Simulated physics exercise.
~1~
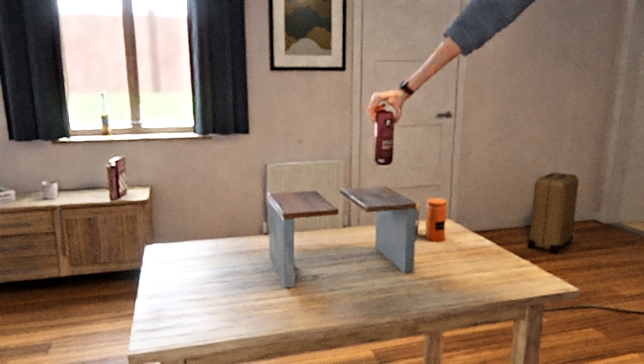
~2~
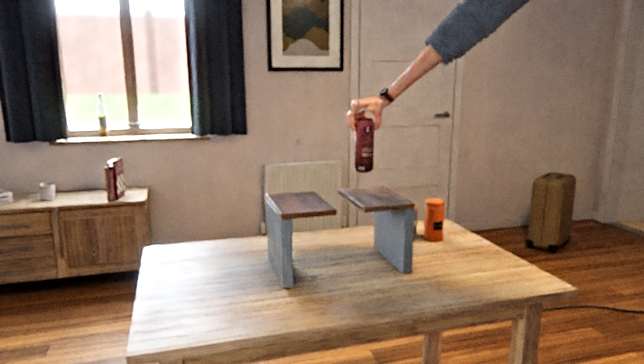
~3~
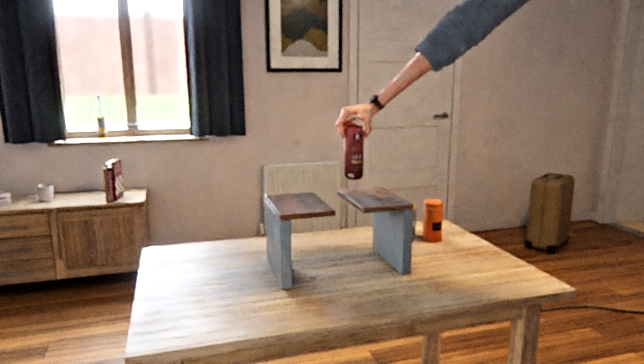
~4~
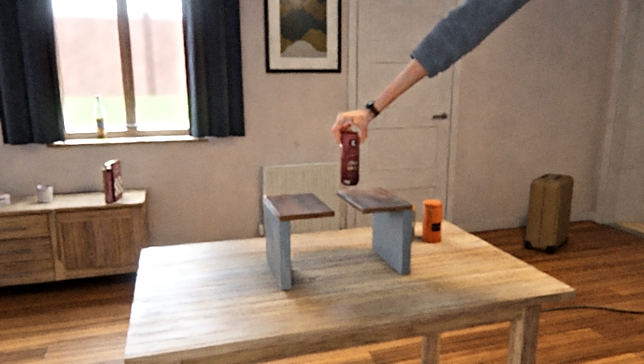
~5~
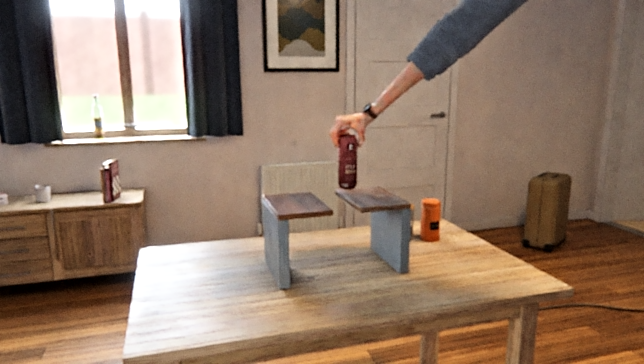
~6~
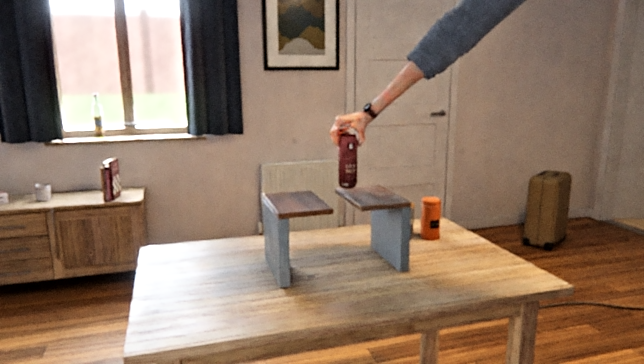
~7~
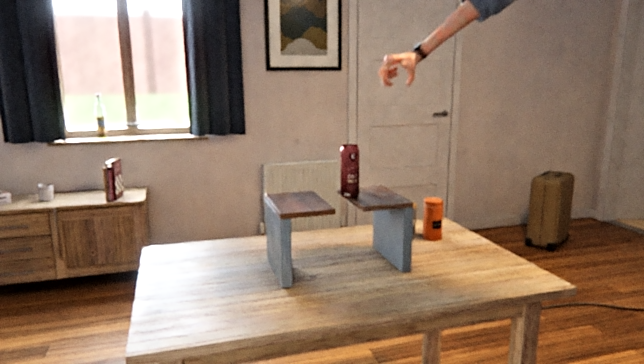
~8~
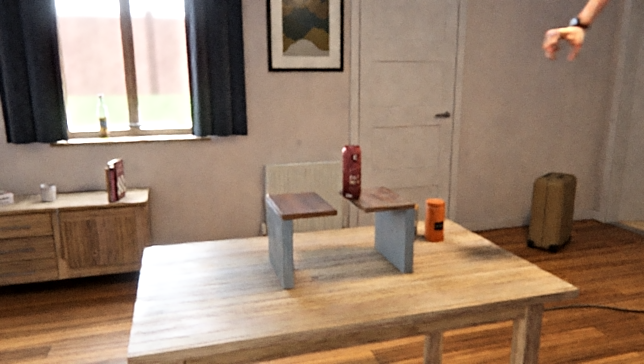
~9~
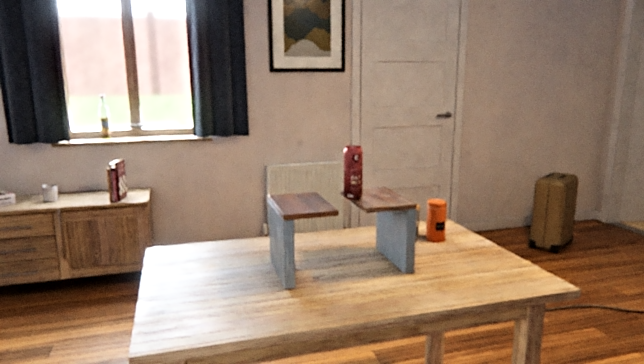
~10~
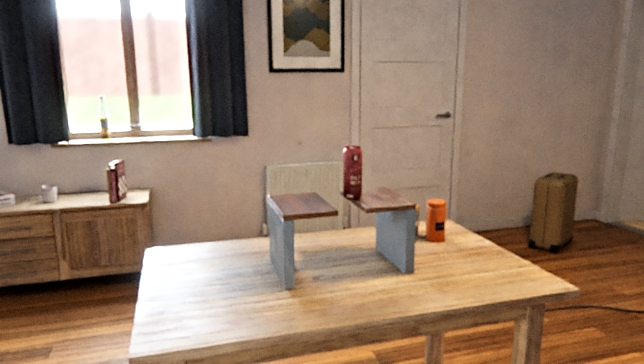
At first, a hand holds a red can upright above a wooden table, where two small raised platforms with brown tops and grey supports stand with a gap between them, beside an orange jar. The arm carries the can a little to the left and lowers it toward the inner edge of the right platform. It holds the can there briefly, then lets go and draws back. The can settles slightly but does not drop through the gap. The hand leaves on the right, and the can ends upright on top, with the orange jar unmoved.
